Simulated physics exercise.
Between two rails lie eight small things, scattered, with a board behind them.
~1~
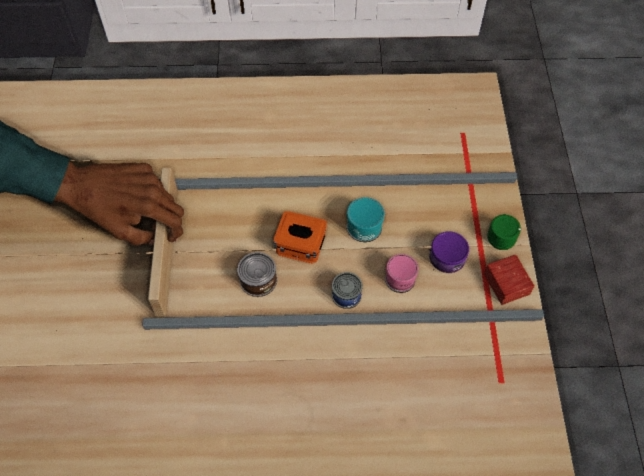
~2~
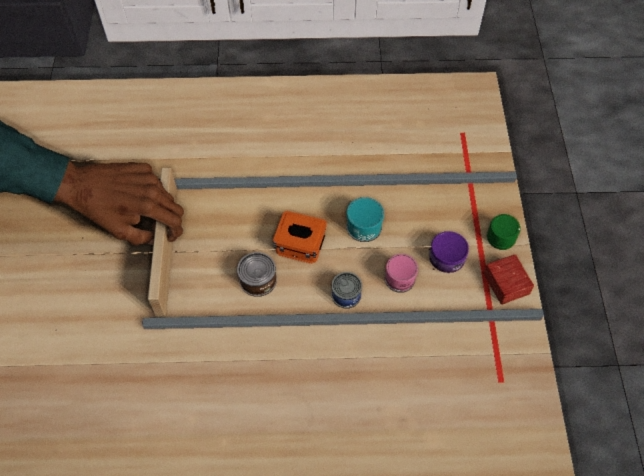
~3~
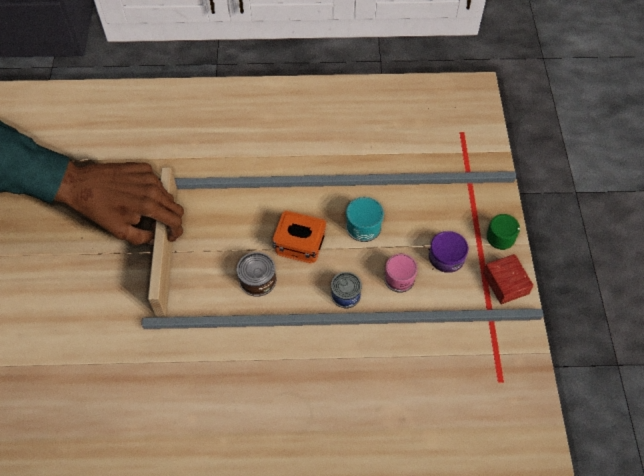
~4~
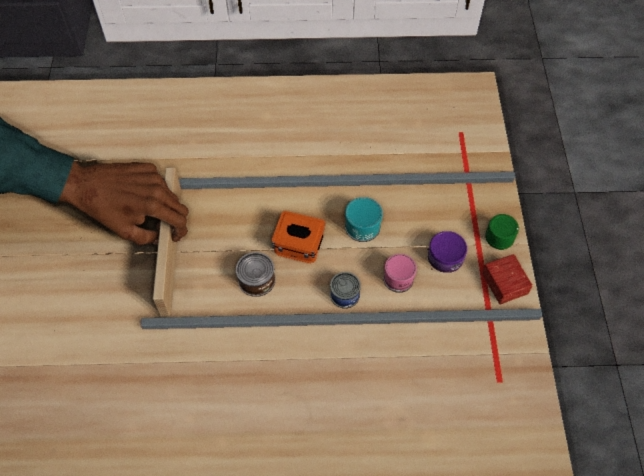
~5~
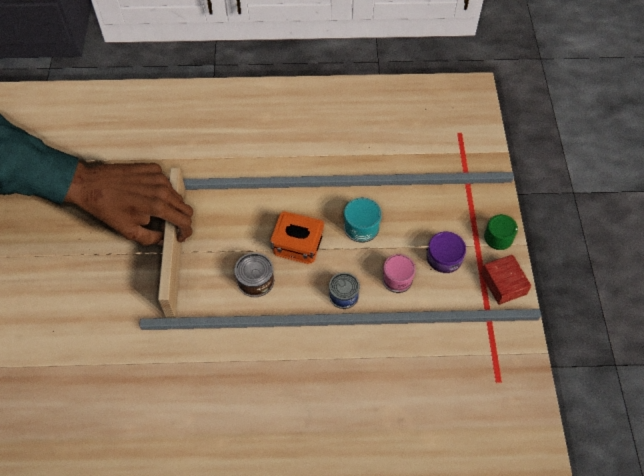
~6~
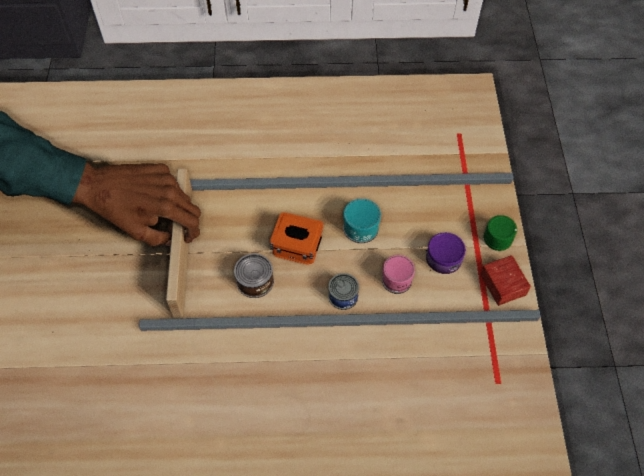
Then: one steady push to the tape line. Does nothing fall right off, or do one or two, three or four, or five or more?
Lost: More than two, under five.
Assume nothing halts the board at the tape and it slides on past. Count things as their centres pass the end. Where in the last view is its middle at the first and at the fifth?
Near (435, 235) first, near (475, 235) second.
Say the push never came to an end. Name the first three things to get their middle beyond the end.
Green lid, red block, purple tub.
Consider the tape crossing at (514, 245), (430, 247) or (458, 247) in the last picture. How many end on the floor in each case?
Taken one after another, the numbers are 8, 0 and 2.
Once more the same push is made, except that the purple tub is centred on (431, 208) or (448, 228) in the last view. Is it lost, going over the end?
Placed there, the purple tub ends up gone, and in the other spot it ends up gone.
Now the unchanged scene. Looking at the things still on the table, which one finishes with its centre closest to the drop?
The pink tin winds up nearest.
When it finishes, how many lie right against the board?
Contact count: 3.
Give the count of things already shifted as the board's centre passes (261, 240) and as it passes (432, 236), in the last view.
I get 1 at the one place and 8 at the other.
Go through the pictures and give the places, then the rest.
In the first frame, green lid (504, 232); red block (509, 280); purple tub (449, 252); board (164, 241); tape (480, 246).
In the second frame, red block (508, 279); pink tin (401, 273).
In the third frame, purple tub (448, 252); orange case (300, 238).
In the fourth frame, green lid (502, 232); board (168, 241).
In the fifth frame, red block (506, 279); brown pot (255, 275).
In the sixth frame, green lid (500, 233); red block (505, 280); purple tub (445, 253); board (180, 242); tape (477, 246).
Soon after, none off yet; green lid at rest near (500, 233); red block at rest near (505, 280); purple tub at rest near (445, 253).
Then, none off yet; green lid moved about its own width near (525, 229); red block moved a little near (524, 284); purple tub moved well along near (506, 249).
At rest, the number that fall off is three or four; fallen, turquoise pot, purple tub, red block and green lid.
